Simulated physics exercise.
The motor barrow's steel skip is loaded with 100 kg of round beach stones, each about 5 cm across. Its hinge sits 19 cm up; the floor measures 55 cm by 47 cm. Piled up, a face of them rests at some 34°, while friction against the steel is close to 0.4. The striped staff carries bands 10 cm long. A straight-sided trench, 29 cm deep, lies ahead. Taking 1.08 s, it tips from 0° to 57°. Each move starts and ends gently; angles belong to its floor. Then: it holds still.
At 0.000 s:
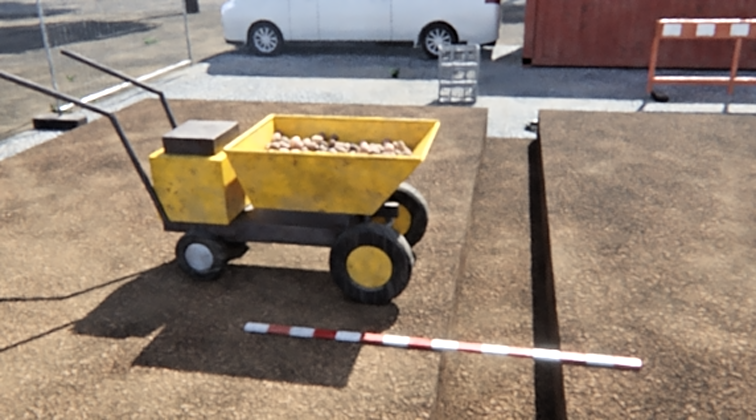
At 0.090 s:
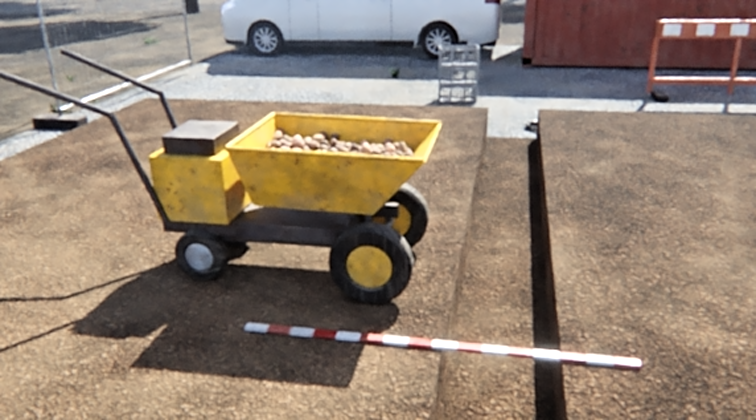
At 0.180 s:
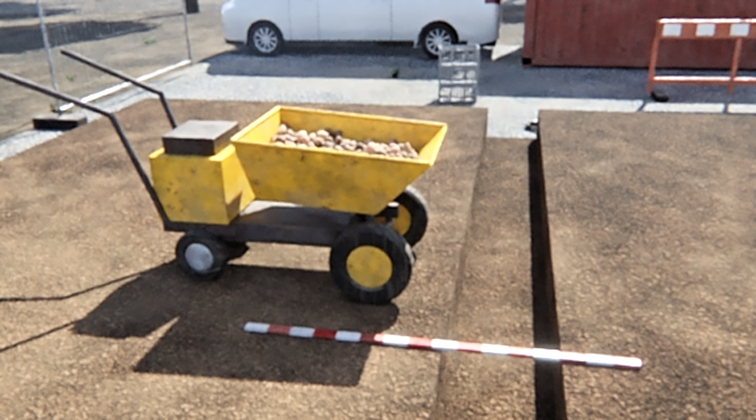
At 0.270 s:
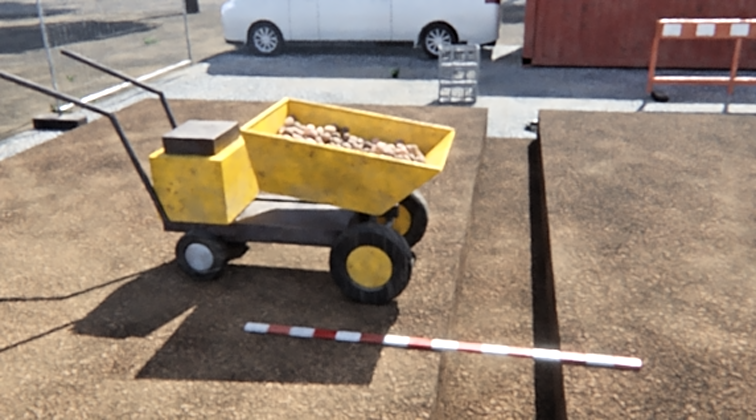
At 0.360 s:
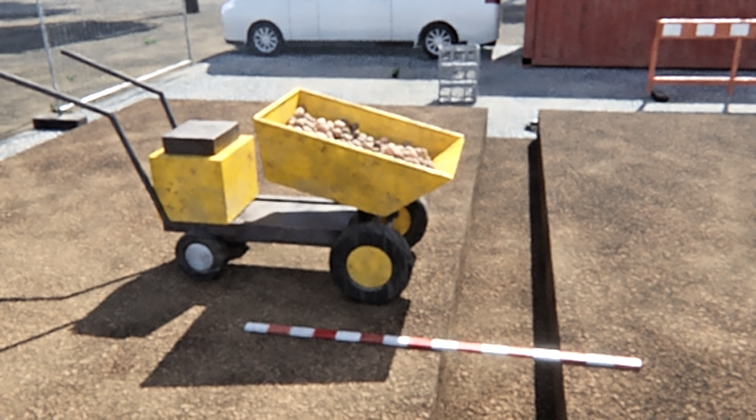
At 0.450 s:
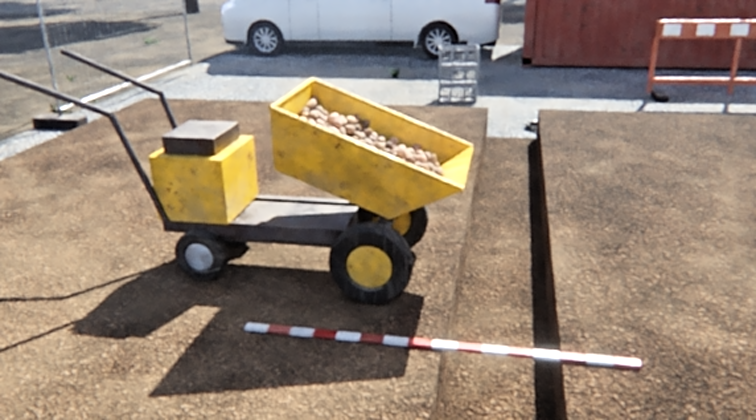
Yellow skip of round stones on a motor barrow tilting steadily up toward the right, above a red-and-white striped staff.
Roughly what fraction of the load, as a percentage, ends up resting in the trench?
Roughly 67 per cent of the load.
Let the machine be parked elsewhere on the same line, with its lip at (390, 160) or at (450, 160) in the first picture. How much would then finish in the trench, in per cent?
First some 85, then 50 per cent.
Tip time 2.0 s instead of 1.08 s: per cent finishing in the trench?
About 75%.
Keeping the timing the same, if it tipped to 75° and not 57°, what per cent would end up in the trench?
Roughly 85 per cent would end in the trench.
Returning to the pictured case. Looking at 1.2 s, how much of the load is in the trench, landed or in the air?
Close to 15 per cent at that time.
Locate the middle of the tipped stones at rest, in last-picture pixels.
Their middle lands near (523, 327).
After 0.8 s the floor is at 48°; 100 % in the skip; the foremost stones are at (474, 210).
After 1.2 s the floor is at 57°; 85 % in the skip, 14 % in the trench; the foremost stones are at (555, 273).
After 1.5 s the floor is at 57°; 48 % in the skip, 36 % in the trench, 16 % past the trench; the foremost stones are at (643, 280).
After 3.5 s the floor is at 57°; 16 % in the skip, 67 % in the trench, 17 % past the trench; the foremost stones are at (735, 283).
